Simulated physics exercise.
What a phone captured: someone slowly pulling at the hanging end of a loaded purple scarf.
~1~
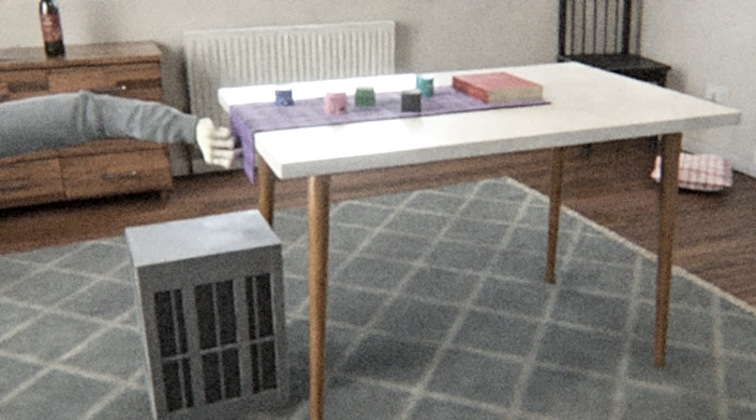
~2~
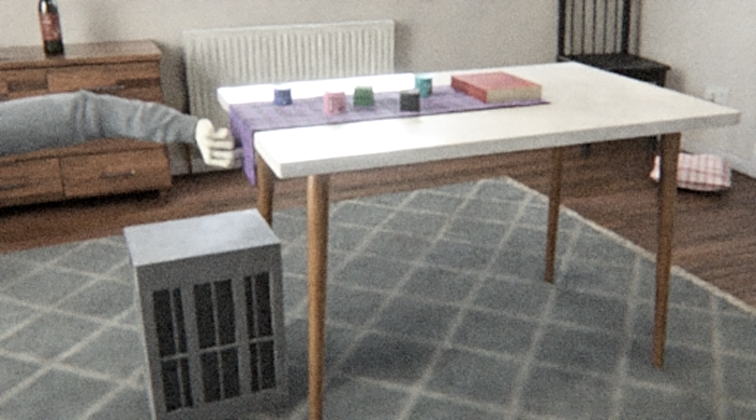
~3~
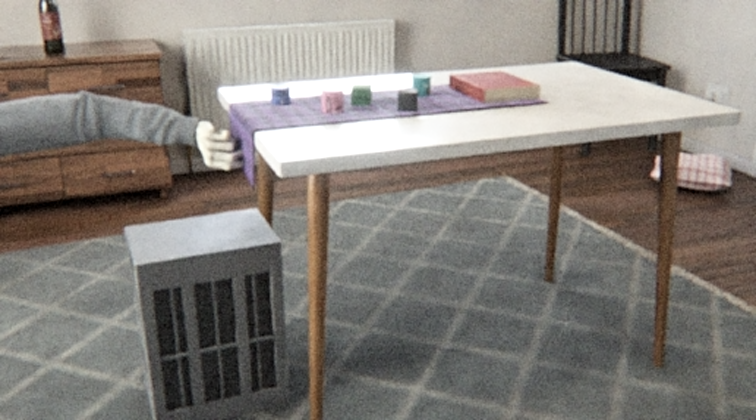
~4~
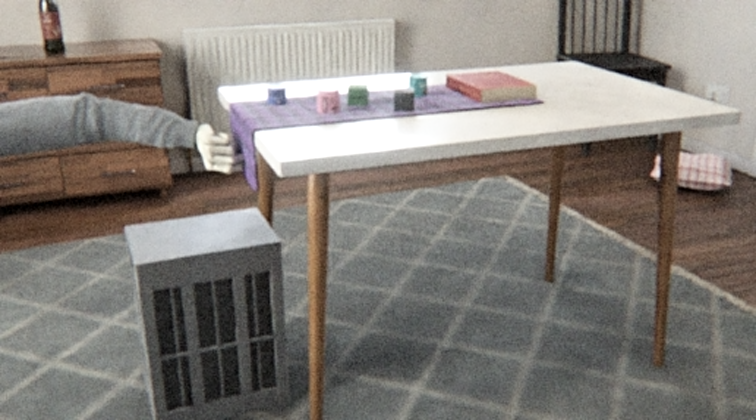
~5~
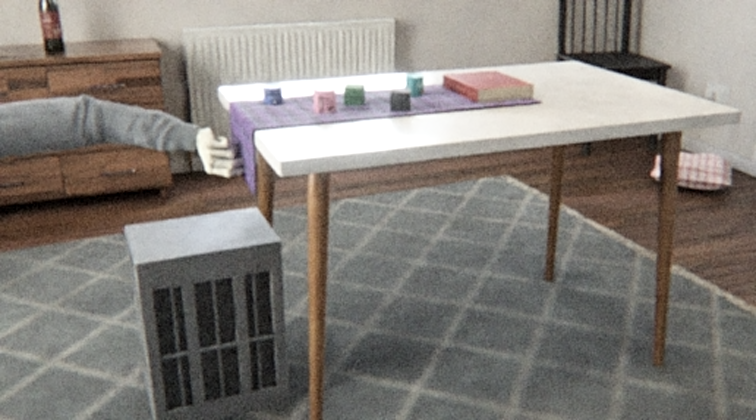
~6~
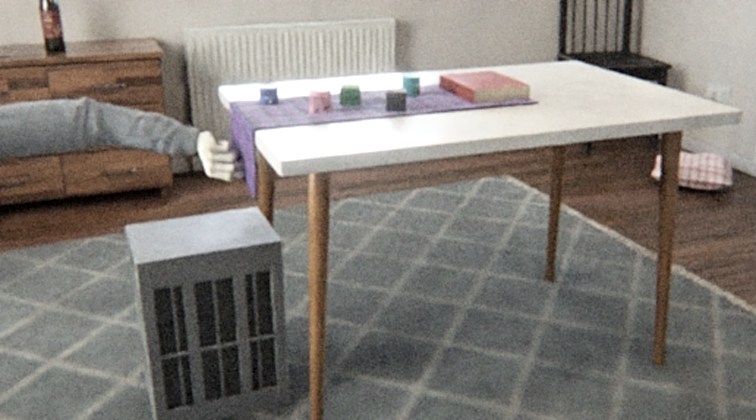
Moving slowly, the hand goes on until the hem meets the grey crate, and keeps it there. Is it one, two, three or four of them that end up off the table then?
It is one.
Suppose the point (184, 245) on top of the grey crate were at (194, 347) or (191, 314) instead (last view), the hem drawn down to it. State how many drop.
It comes to 4 for the first height and 3 for the second.
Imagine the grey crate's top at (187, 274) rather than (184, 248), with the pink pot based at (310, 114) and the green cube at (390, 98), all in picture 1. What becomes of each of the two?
The pink pot is lost; the green cube stays put.
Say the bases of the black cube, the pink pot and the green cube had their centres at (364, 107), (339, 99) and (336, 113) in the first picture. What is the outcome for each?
The black cube keeps its place on top; the pink pot remains up; the green cube holds on.
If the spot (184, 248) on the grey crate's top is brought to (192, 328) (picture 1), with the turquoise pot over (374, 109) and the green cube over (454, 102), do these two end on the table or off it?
Turquoise pot: Lost; green cube: Safe.
Soon after, hem near (246, 206); all still up.
Then, hem on the crate; blue pot gone.
At rest, hem on the crate; blue pot gone. Over the edge go one.
